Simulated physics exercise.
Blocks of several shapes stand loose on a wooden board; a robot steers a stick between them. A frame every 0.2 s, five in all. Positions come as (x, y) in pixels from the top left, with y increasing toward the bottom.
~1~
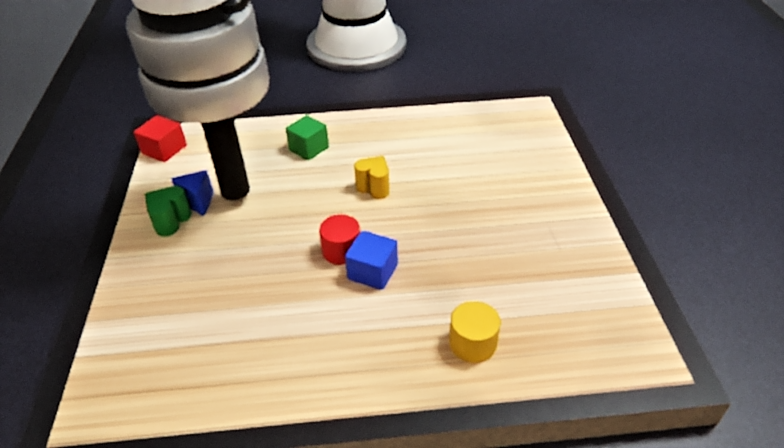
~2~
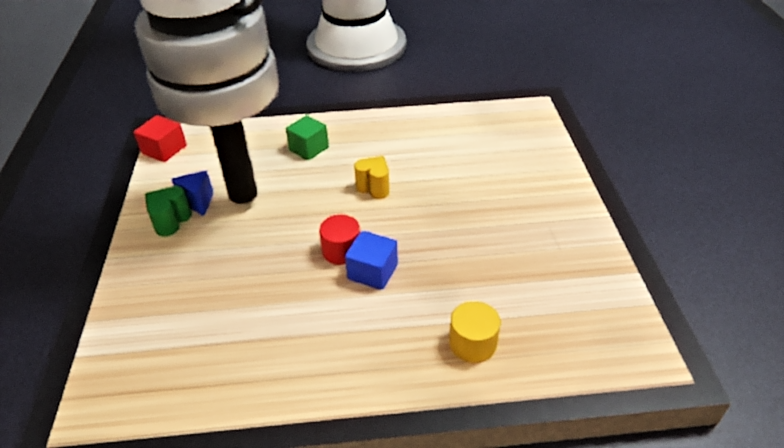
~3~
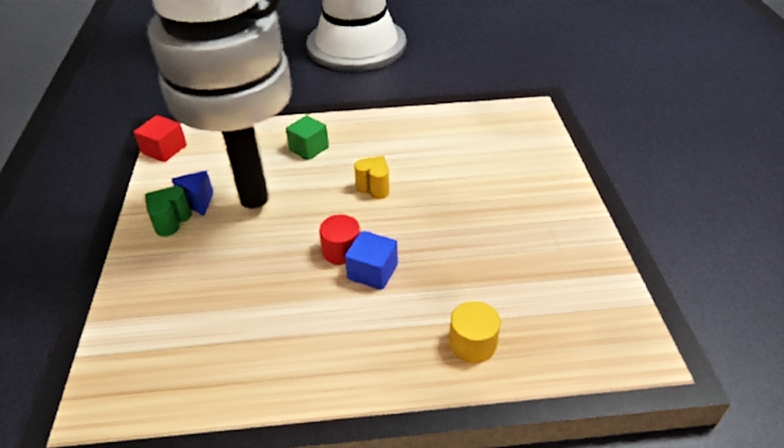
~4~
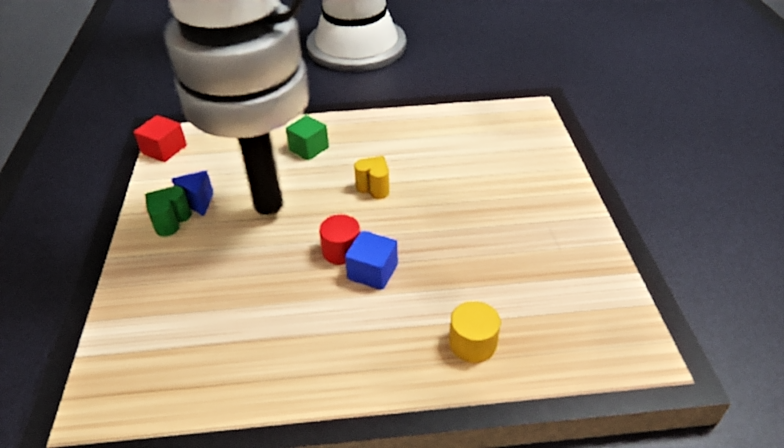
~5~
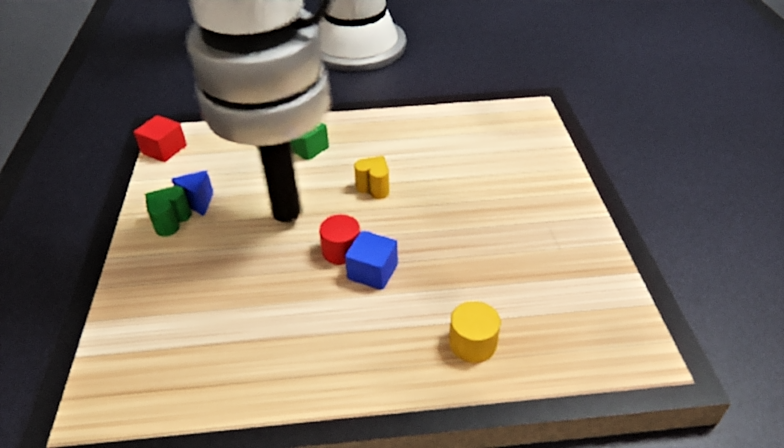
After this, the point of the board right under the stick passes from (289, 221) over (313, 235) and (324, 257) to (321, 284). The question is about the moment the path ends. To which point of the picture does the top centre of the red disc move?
I expect it at (360, 241).
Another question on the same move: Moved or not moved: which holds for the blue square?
It gets pushed out of place.
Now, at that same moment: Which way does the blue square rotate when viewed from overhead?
If we look at it from overhead, the blue square pivots clockwise.
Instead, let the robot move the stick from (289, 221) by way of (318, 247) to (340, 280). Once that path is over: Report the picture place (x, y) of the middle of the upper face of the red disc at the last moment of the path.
My estimate: (369, 239).
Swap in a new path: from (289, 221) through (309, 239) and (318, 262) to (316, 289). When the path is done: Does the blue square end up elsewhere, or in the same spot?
It leaves its spot.
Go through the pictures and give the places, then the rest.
In the first picture, tip of the stick at (236, 191), middles of tops, red disc at (339, 227), blue square at (372, 248).
In the second picture, stick at (244, 195), nothing pushed.
In the third picture, stick at (255, 199), nothing pushed.
In the fourth picture, stick at (269, 205), nothing pushed.
In the fifth picture, stick at (287, 212), red disc at (339, 227), blue square at (372, 248).
The first path, step by step. One third of the way, stick at (311, 226); nothing pushed yet.
Two thirds of the way, stick at (323, 248); red disc at (358, 238); blue square at (394, 255), turned 25° clockwise.
At the end, stick at (320, 275); red disc at (359, 241); blue square at (398, 256), turned 25° clockwise.
